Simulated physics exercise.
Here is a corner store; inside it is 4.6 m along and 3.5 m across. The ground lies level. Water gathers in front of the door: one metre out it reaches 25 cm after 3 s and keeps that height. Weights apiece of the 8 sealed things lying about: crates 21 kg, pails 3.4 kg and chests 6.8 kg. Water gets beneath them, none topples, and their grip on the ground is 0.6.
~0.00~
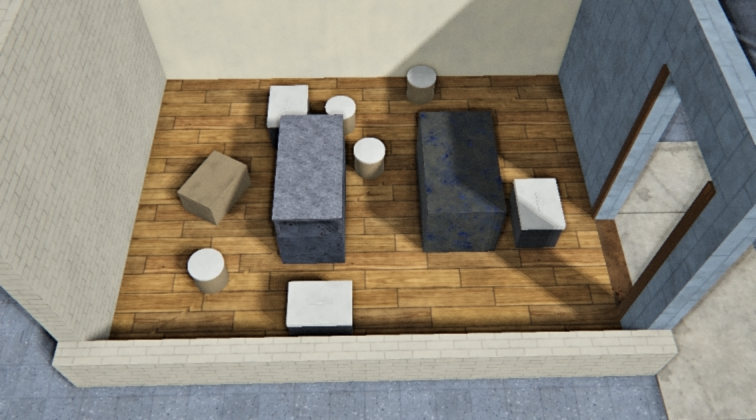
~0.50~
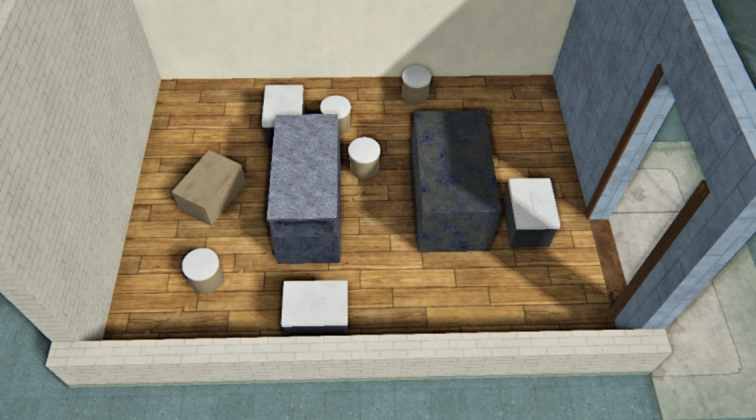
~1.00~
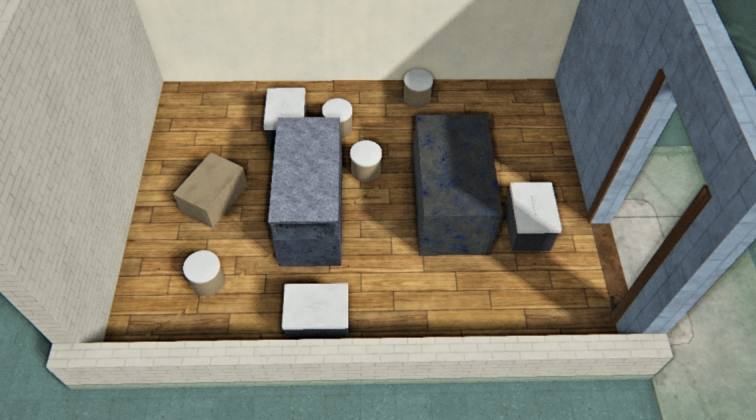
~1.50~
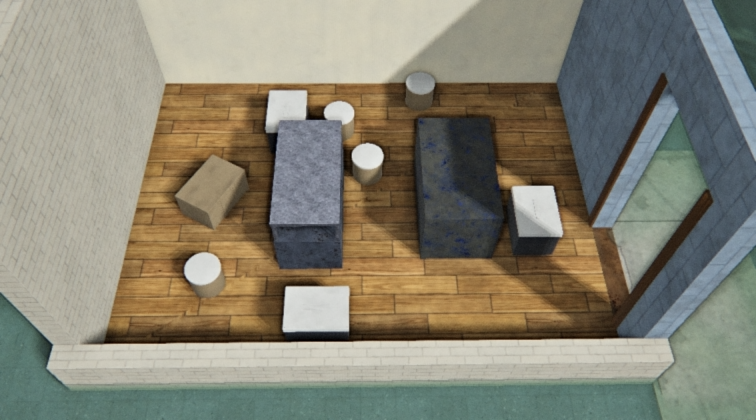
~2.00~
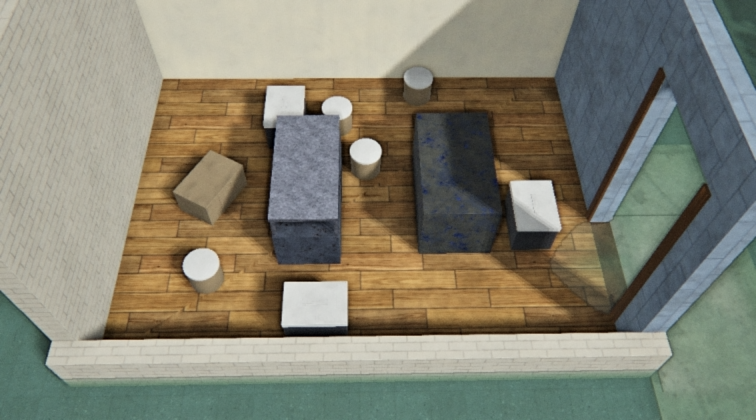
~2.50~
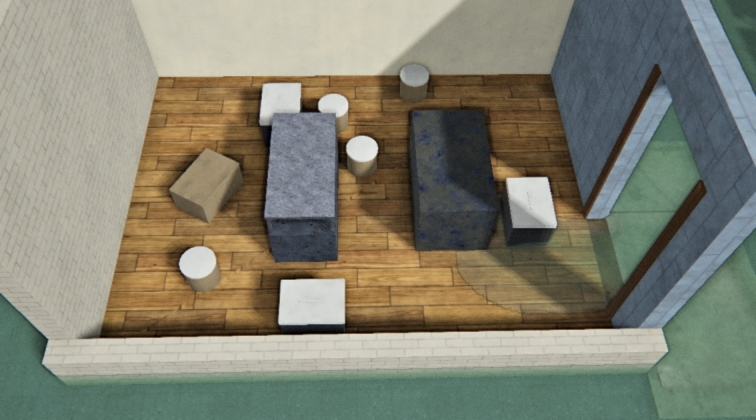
Corner store with wooden floor, greenish water spreading outside the right-hand doorway, then seeping in across the boards as blocks stay still.
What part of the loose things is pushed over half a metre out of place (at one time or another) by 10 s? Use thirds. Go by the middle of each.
It is one to two thirds.
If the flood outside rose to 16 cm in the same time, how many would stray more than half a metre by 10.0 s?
In that case 3 of them.
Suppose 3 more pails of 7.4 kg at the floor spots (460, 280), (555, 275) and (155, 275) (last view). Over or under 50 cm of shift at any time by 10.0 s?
In turn: More, over, over.
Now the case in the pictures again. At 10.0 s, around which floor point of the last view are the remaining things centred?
At about (329, 151).
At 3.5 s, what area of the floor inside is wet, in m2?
Roughly 4.0 m2.
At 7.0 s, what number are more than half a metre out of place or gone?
3 of them.
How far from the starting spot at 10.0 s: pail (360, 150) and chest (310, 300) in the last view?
In turn: 30 cm, 150 cm.
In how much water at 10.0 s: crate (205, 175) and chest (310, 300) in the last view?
About 9 and 12 cm.
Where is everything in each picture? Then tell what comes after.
The first frame shows a chest at (539, 202) rests on the ground; a crate at (212, 178), on the bottom; 0.0 m2 under water; 0 of 8 have shifted.
The second frame shows a chest at (534, 202), on the bottom; a crate at (207, 178) rests on the ground; 0.0 m2 under water; 0 of 8 have shifted.
The third frame shows a chest at (536, 206), on the bottom; a crate at (209, 181), on the bottom; water covers 0.0 m2; 0 of 8 have shifted.
The fourth frame shows a chest at (537, 209), on the bottom; a crate at (210, 183), on the bottom; water covers 0.0 m2; 0 of 8 have shifted.
The fifth frame shows a chest at (535, 204) rests on the ground; a crate at (208, 178) rests on the ground; water covers 0.3 m2; 0 of 8 have shifted.
The sixth frame shows a chest at (531, 201) rests on the ground; a crate at (204, 176), on the bottom; 1.0 m2 under water; 0 of 8 have shifted.
After 3.5 s 0 of 8 are over 50 cm from their spots; 1 afloat.
After 4.5 s 2 of 8 are over 50 cm from their spots; 1 afloat.
After 7.0 s 3 of 8 are over 50 cm from their spots; 2 afloat.
After 10.0 s 5 of 8 are over 50 cm from their spots, and 5 have been at some point; 8 afloat.
